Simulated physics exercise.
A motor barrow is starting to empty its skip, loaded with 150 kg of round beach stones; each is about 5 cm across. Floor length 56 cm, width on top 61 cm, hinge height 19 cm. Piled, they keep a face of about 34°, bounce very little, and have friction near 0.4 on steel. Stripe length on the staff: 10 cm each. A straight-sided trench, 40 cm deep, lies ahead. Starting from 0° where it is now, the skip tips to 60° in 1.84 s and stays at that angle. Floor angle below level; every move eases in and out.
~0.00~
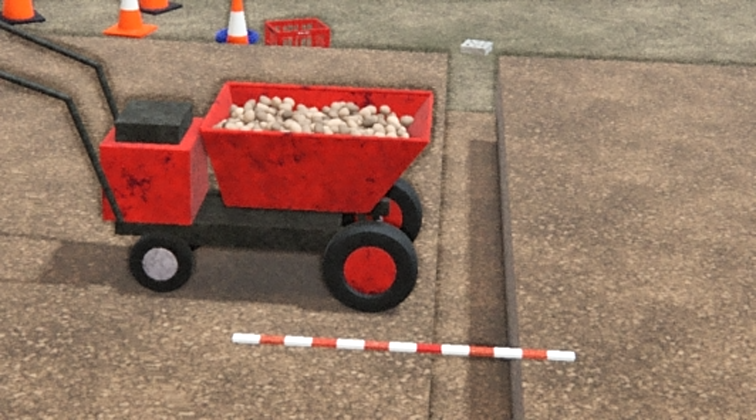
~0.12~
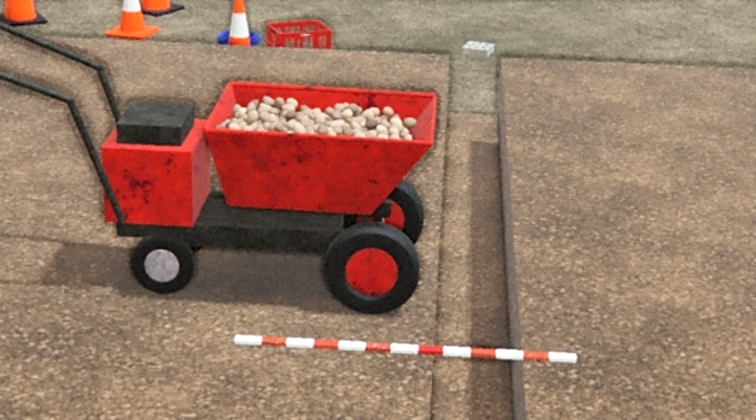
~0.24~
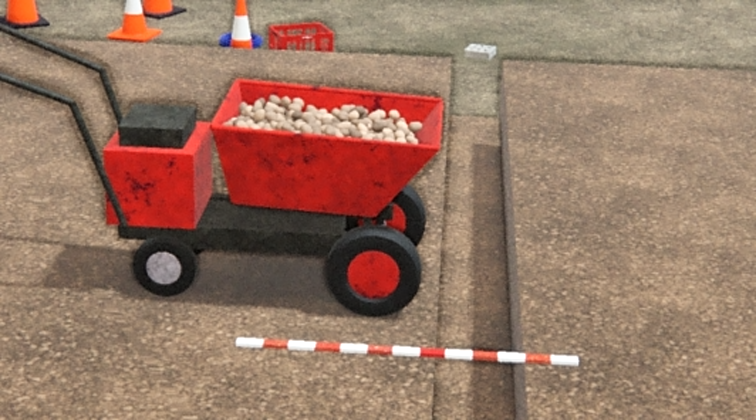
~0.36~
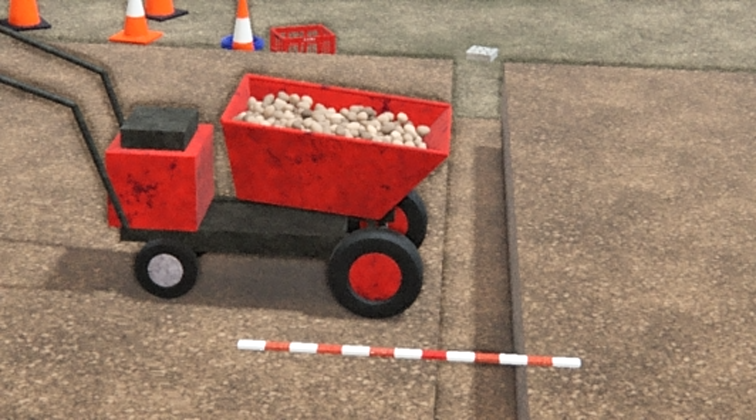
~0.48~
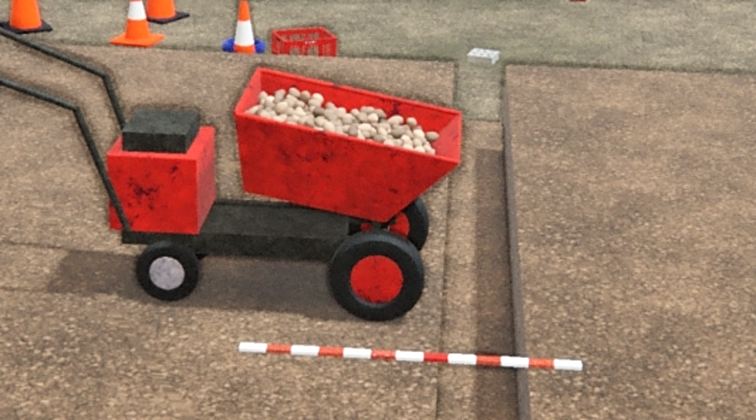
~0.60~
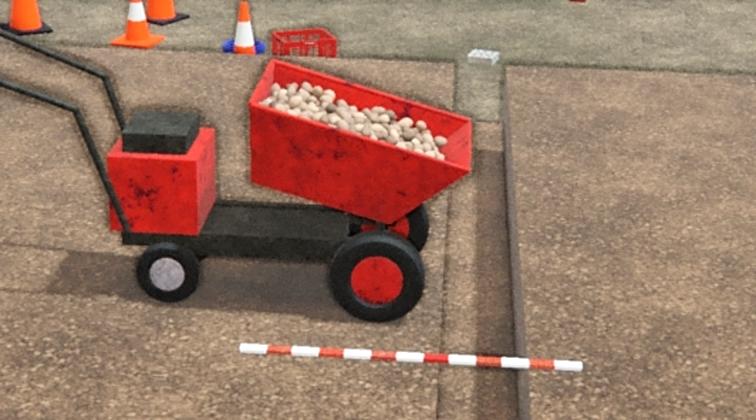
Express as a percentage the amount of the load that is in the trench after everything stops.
The amount is close to 19 per cent of the load.
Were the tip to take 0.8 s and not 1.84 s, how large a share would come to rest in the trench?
Something close to 10 per cent.
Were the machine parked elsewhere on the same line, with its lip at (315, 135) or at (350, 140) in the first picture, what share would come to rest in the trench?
It comes to about 65 and 70 in a hundred.
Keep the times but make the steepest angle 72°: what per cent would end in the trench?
About 25 per cent would end up in the trench.
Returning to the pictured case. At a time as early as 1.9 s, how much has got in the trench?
0 per cent, give or take.
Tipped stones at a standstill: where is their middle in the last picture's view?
Centre estimate: Around (565, 296).
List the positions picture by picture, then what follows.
In the first picture, the skip is at 0°, its lip at (428, 142); the top of the load is at (300, 112).
The second picture shows lip at (431, 144), floor tilted 1°, highest stones at (300, 114); the stones move at 0.1 m/s on average.
The third picture shows lip at (438, 149), floor tilted 3°, highest stones at (276, 112); the stones move at 0.2 m/s on average.
In the fourth picture, the skip is at 6°, its lip at (448, 155); the top of the load is at (277, 106); the stones move at 0.3 m/s on average.
The fifth picture shows lip at (458, 163), floor tilted 10°, highest stones at (283, 103); the stones move at 0.3 m/s on average.
In the sixth picture, the skip is at 15°, its lip at (469, 171); the top of the load is at (289, 97); the stones move at 0.4 m/s on average.
After 1.4 s the floor is at 51°; 100 % in the skip; the foremost stones are at (527, 212).
After 1.9 s the floor is at 60°; 73 % in the skip, 27 % past the trench; the foremost stones are at (643, 298).
After 2.3 s the floor is at 60°; 55 % in the skip, 1 % in the trench, 45 % past the trench; the foremost stones are at (712, 311).
After 4.2 s the floor is at 60°; 26 % in the skip, 19 % in the trench, 56 % past the trench; the foremost stones are past the picture's edge.
